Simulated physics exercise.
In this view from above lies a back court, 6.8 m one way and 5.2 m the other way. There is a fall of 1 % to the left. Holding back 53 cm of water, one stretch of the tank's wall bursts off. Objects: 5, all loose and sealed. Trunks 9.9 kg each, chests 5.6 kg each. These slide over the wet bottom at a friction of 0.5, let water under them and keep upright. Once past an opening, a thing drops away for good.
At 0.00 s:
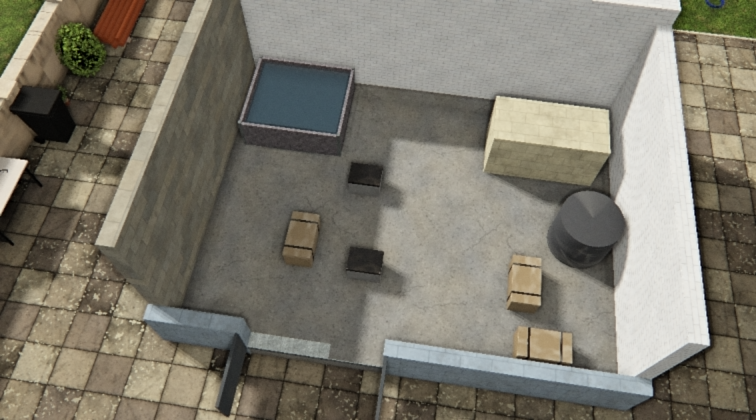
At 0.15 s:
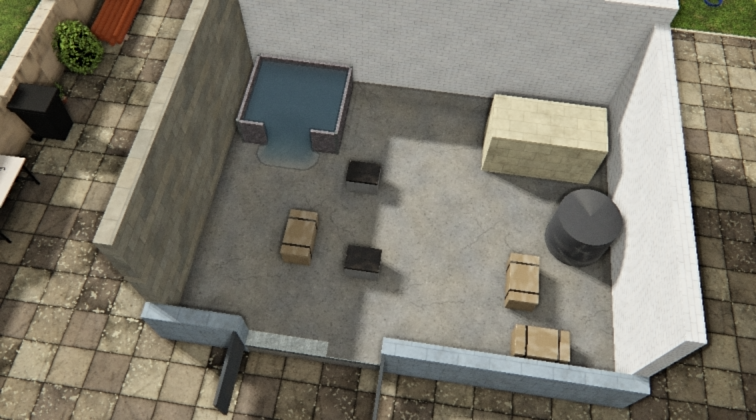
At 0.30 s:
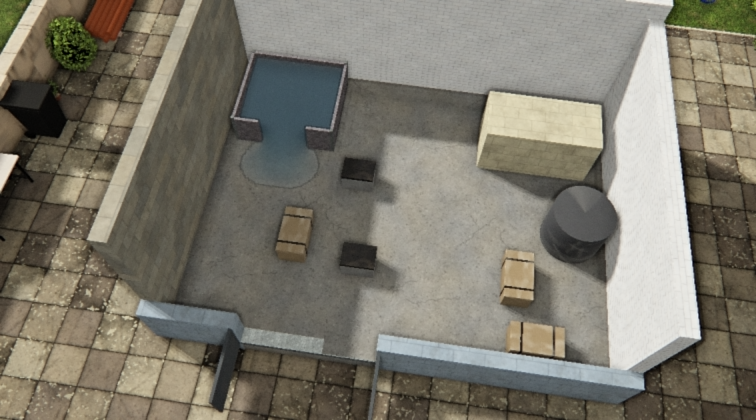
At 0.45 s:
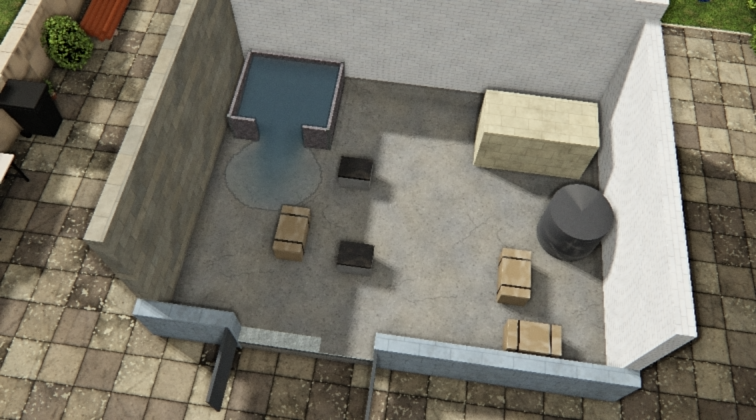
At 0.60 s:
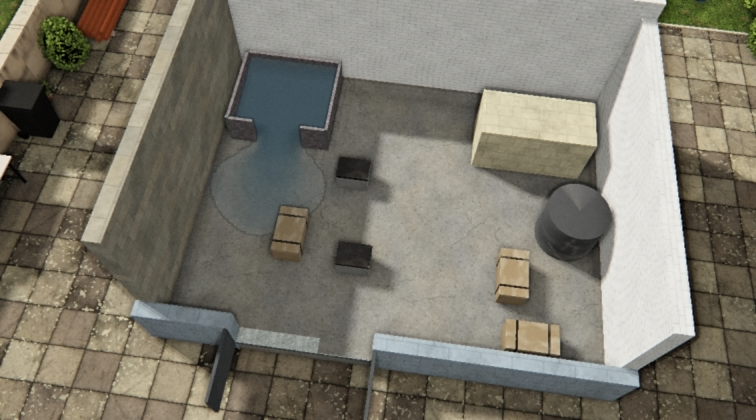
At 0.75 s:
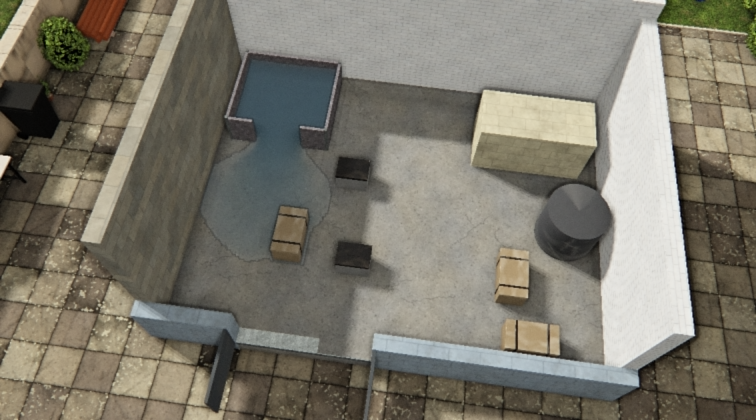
At first, a walled court seen from above holds a full square tank in the far left corner, with wooden boxes, dark blocks and a drum standing about. Then part of the tank's near wall opens and water pours out, spreading toward the viewer and around the nearest box, while the objects stay put.
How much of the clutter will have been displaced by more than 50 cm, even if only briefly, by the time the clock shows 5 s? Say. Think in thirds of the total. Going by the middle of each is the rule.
We'll see a moderate share moved that far, a third to two thirds.
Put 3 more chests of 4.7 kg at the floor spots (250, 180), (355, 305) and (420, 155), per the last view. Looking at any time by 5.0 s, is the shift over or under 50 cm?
Taking them one by one: It goes beyond, then it goes beyond, then it stays within.
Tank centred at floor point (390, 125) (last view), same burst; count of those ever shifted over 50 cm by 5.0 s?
Result: 5.
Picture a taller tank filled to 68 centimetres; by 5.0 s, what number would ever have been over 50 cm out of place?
It would come to 2 of them.
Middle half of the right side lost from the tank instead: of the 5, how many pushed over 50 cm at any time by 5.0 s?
Then 1.
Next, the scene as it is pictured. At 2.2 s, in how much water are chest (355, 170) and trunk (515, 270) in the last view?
Roughly 1 and 0 cm.
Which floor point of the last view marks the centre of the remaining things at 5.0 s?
They average out to somewhere around (465, 281).
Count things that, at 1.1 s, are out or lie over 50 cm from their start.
Answer: 0.
After 1.1 s 0 of 5 are over 50 cm from their spots; 0 afloat.
After 2.2 s 2 of 5 are over 50 cm from their spots; 0 afloat.
After 3.5 s 2 of 5 are over 50 cm from their spots; 0 afloat.
After 5.0 s 2 of 5 are over 50 cm from their spots, and 2 have been at some point; 1 afloat.
